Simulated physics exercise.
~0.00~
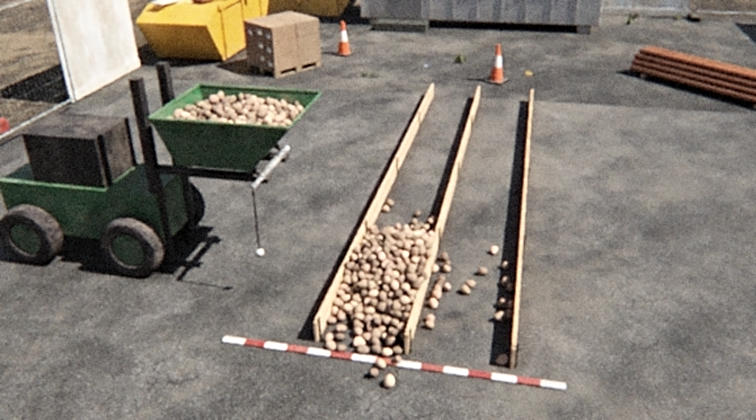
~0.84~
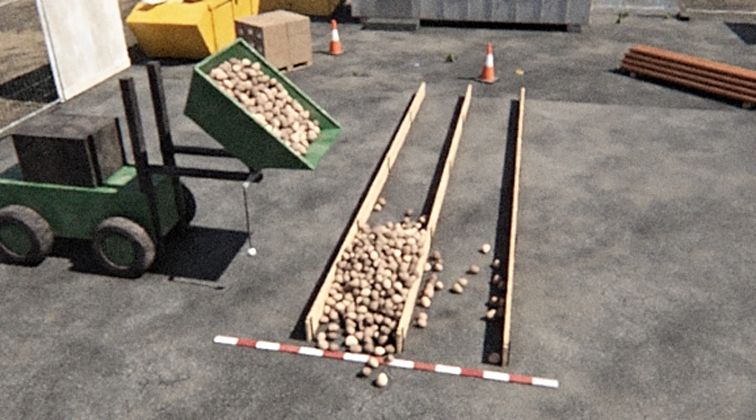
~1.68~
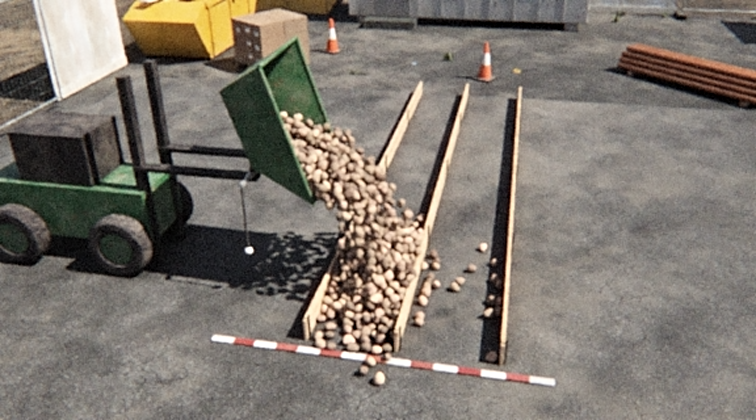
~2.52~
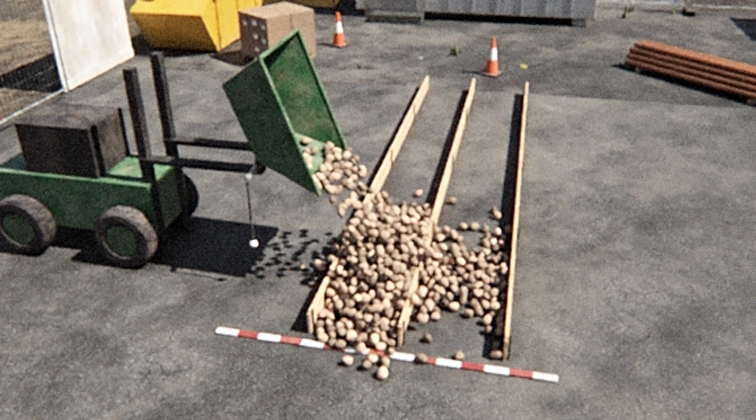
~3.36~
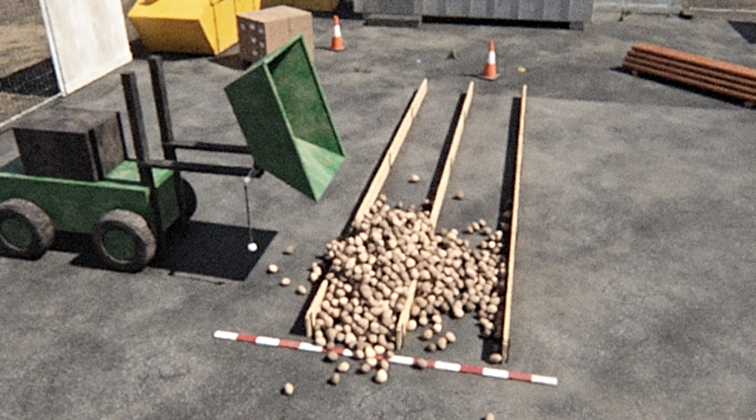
A green skip full of potato-like stones hangs from a green fork truck at the left of a grey paved yard, seen from above. Three wooden boards make two bays beside it, the nearer already holding a pile behind a red and white pole. Yellow containers, a box and orange cones stand behind. The skip tips steeply to the right and the stones pour onto the pile. It rocks slightly as the rest tumble out, many spilling over the middle board. Finally the skip hangs empty, with stones heaped across both bays and a few scattered outside.
